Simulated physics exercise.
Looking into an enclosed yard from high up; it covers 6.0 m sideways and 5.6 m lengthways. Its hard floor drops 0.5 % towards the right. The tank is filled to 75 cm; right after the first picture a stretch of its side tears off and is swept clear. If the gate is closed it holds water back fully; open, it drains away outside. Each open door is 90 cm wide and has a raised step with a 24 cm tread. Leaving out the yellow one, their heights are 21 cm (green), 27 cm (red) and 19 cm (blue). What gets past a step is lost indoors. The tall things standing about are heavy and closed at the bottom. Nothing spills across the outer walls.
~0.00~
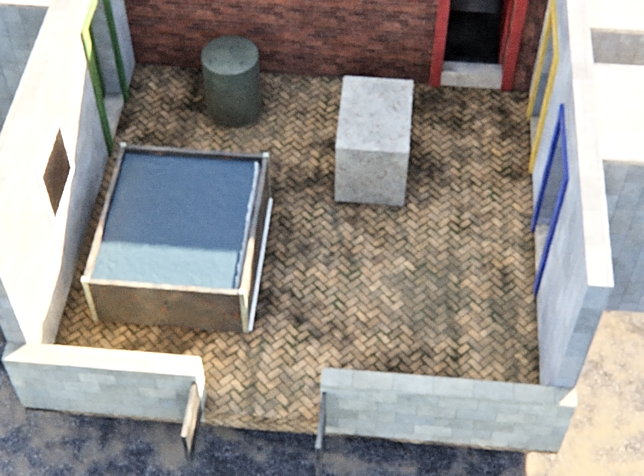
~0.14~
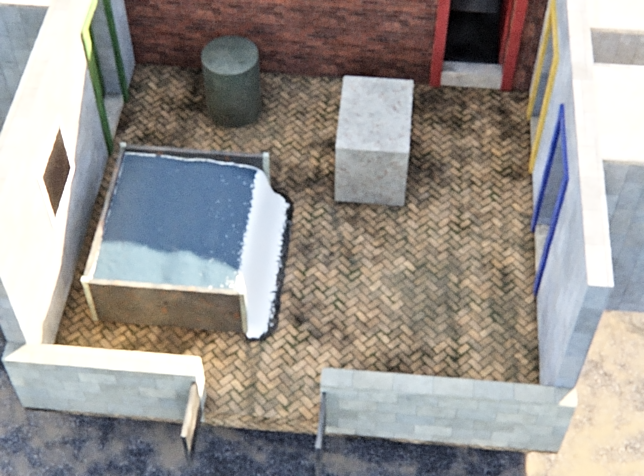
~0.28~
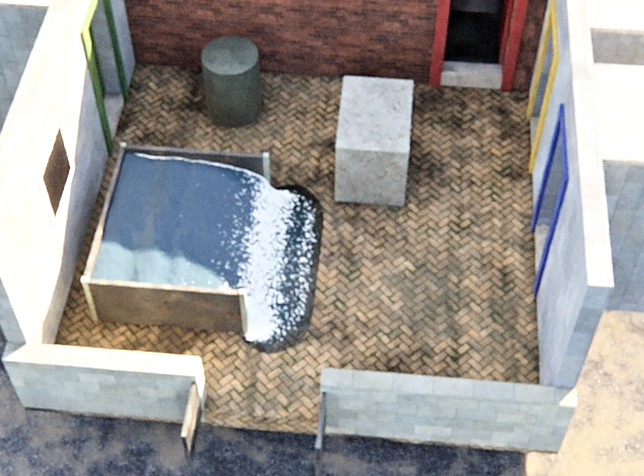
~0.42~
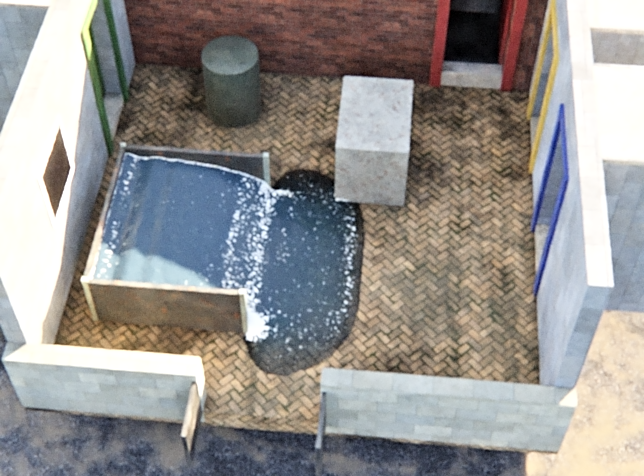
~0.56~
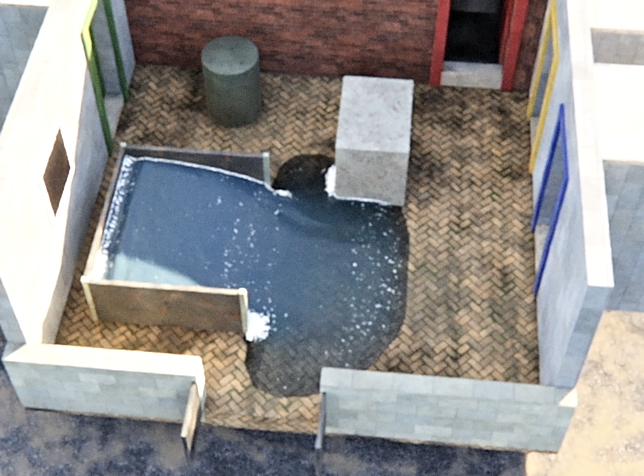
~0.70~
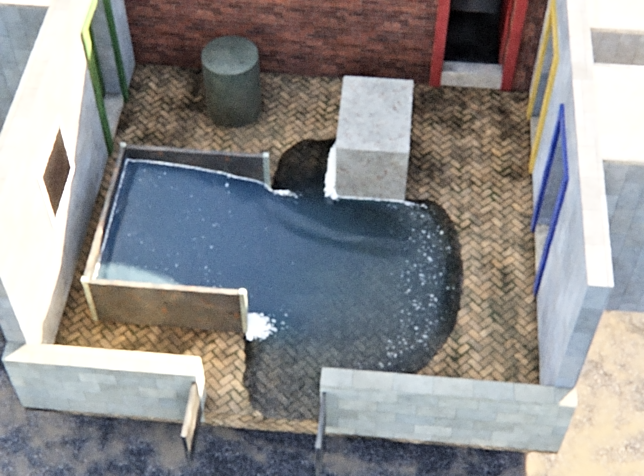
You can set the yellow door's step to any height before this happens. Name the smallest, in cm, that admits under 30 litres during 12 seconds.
Close to 10.5 cm is just enough.
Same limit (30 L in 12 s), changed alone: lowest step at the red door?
About 16 cm at red.
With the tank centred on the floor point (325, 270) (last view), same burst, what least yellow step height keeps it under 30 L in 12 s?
Then roughly 12.0 cm.
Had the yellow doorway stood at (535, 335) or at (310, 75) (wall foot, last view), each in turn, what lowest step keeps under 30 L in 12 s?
Roughly 30 and 10.5 cm.
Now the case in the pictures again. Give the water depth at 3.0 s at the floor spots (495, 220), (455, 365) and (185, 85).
About 19, 26 and 2 cm.
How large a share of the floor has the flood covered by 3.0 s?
Near 65 per cent is wet.
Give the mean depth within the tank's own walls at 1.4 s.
About 33 cm.
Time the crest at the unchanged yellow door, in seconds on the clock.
Near 6.5 s.
After 1.4 s water covers 45 % of the floor, deepest (41 cm) near (532, 242); it has not reached the yellow door.
After 3.0 s water covers 65 % of the floor, deepest (35 cm) near (532, 263); 10 cm at the yellow door, 1 litre in over its 8 cm step.
After 12.0 s water covers 100 % of the floor, deepest (10 cm) near (356, 406); 9 cm at the yellow door, 63 litres in over its 8 cm step.
At the yellow door as built, the water arrived by 1.7 s and peaked near 17 cm at 6.4 s.
With a step of 8.5 cm, 55 litres would have come in within the 12 s; with 11.5 cm, 23 litres. So under 30 litres takes about 10.5 cm.
